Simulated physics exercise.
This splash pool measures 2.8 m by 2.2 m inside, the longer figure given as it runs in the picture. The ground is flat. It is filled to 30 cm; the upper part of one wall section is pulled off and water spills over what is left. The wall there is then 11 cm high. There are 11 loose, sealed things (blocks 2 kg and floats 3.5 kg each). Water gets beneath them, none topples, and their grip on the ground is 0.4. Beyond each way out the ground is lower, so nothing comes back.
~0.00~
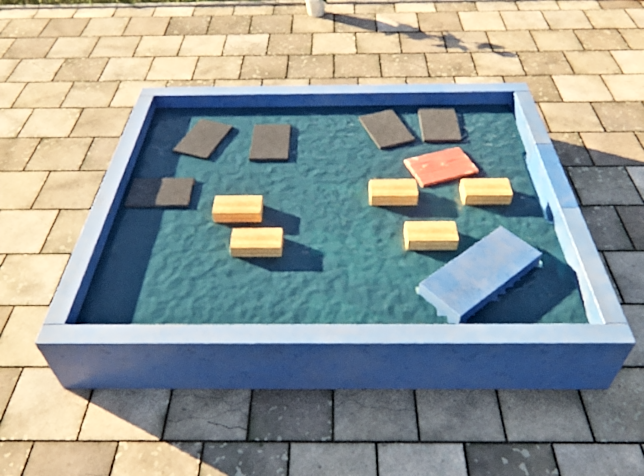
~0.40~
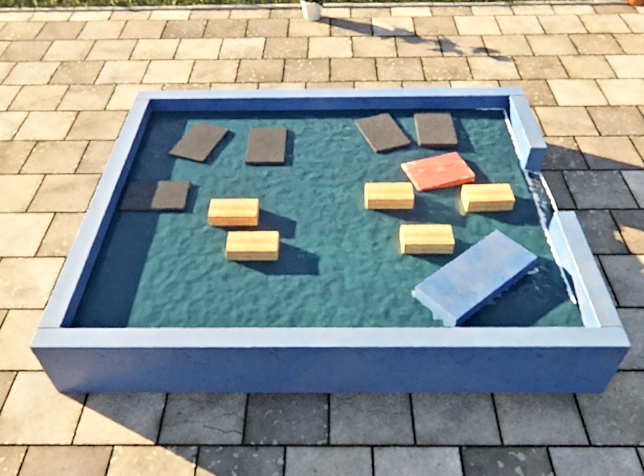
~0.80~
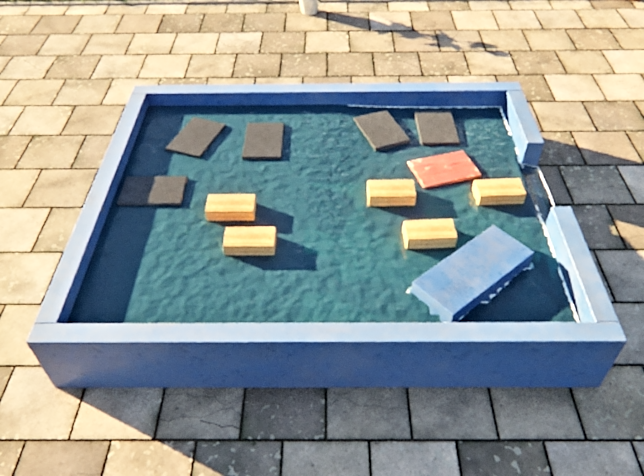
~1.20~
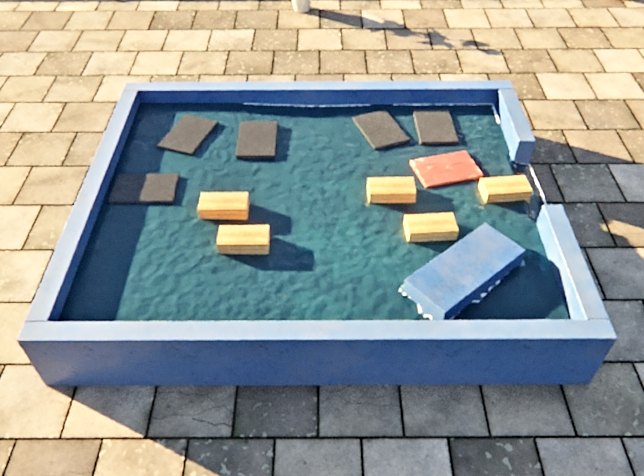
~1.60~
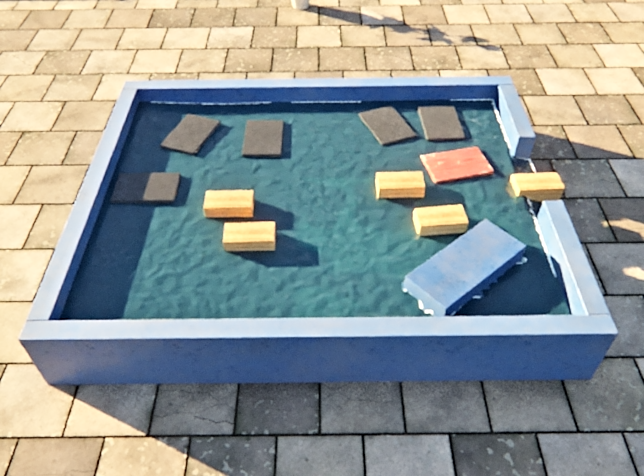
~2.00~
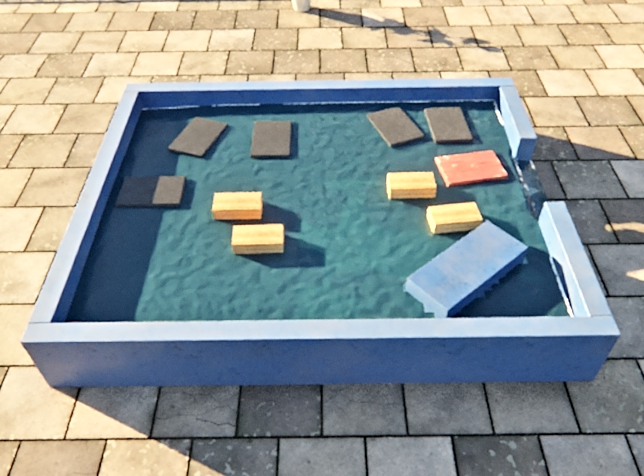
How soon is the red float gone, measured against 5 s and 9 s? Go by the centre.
That happens before the first time.
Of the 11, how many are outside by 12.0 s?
5 of them.
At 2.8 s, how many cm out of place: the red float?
Roughly 50 cm by then.
After 2.8 s the red float is near (504, 174), 0.5 m from its start, afloat; 1 of 11 are out; 10 afloat.
After 5.4 s the red float has gone out (at 3.1 s); 3 of 11 are out; 8 afloat.
After 8.0 s the red float has gone out (at 3.1 s); 5 of 11 are out; 6 afloat.
After 12.0 s the red float has gone out (at 3.1 s); 5 of 11 are out; 6 afloat.
